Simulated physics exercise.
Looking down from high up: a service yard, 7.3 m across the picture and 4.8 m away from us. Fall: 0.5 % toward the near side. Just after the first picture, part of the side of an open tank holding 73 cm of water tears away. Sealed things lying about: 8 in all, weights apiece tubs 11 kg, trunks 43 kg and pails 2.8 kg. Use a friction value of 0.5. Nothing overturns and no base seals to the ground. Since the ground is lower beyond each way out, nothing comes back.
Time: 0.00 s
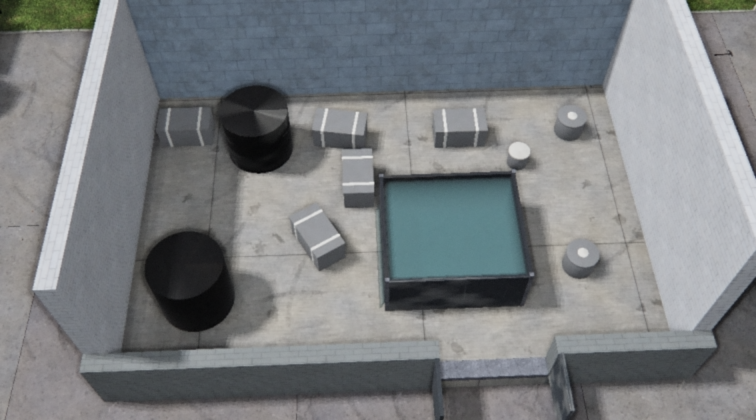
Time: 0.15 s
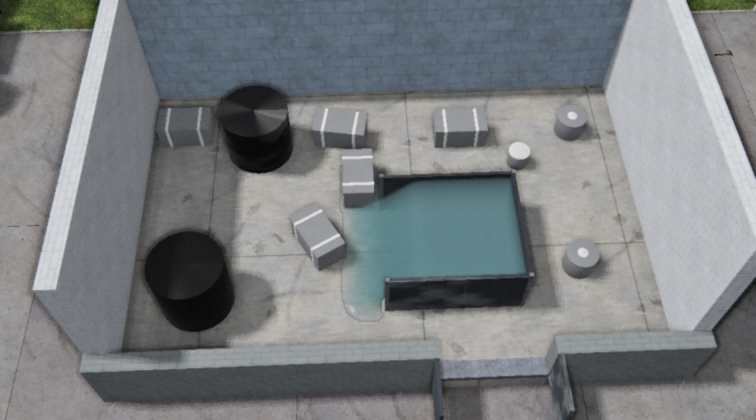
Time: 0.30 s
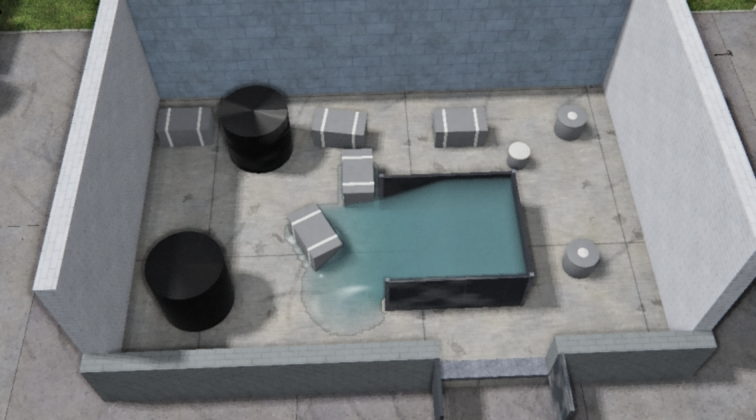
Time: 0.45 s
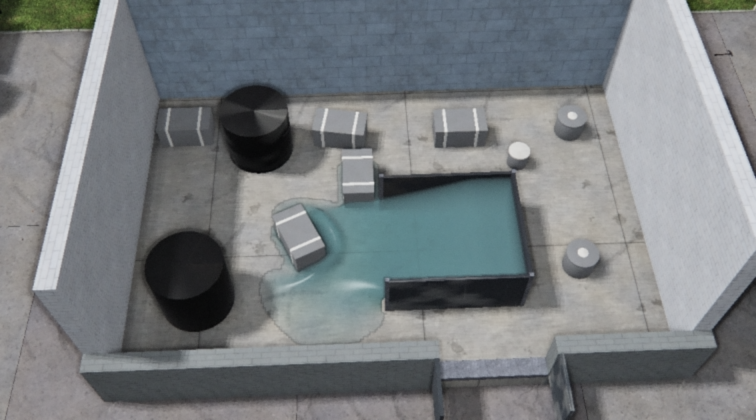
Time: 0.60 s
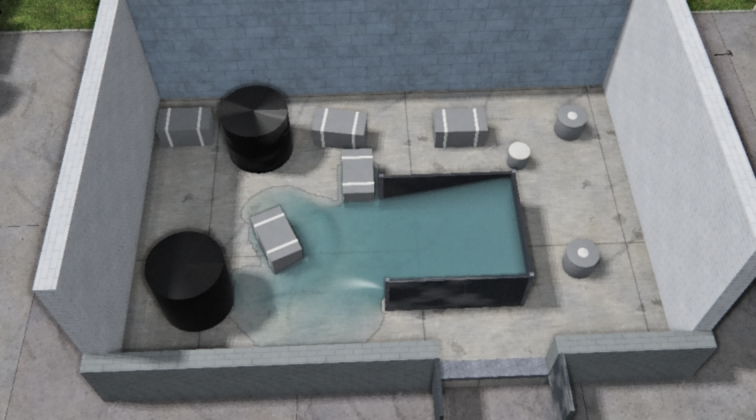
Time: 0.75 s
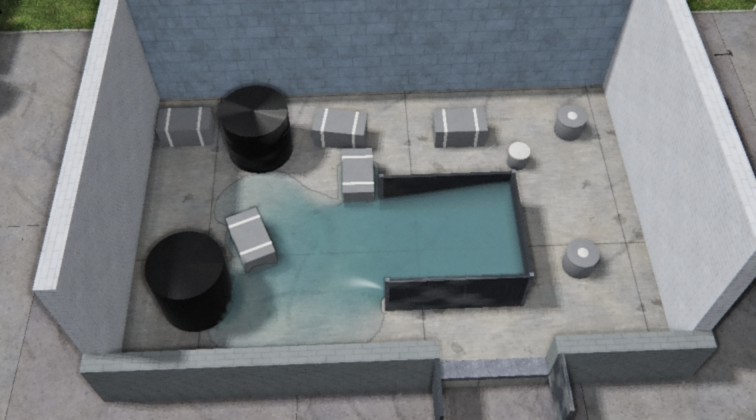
Water pours from the open tank's left side, spreads across the yard and pushes one trunk left.
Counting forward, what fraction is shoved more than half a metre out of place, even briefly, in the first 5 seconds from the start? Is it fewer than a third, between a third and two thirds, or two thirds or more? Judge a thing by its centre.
Share: Bottom third.
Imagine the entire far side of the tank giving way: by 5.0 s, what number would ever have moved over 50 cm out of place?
Result: 6 of them.
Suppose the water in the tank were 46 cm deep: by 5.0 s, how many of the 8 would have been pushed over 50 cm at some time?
Then the count would be 2.
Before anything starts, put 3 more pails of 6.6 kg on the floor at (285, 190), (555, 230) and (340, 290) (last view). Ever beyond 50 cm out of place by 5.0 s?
Well, in turn they are above that, below that and above that.
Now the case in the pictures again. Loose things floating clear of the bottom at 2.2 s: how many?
That would be 1 of them.
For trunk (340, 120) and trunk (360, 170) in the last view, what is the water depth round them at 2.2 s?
I'd estimate 1 cm for the first and 3 cm for the second.
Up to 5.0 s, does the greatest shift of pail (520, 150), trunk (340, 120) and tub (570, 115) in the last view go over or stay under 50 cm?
In order: Not as far, not as far and not as far.
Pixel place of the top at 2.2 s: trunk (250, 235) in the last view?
Position: About (158, 226).
After 1.1 s 1 of 8 are over 50 cm from their spots; 0 afloat.
After 2.2 s 1 of 8 are over 50 cm from their spots; 1 afloat.
After 3.5 s 2 of 8 are over 50 cm from their spots; 1 afloat.
After 5.0 s 2 of 8 are over 50 cm from their spots, and 2 have been at some point; 1 afloat.
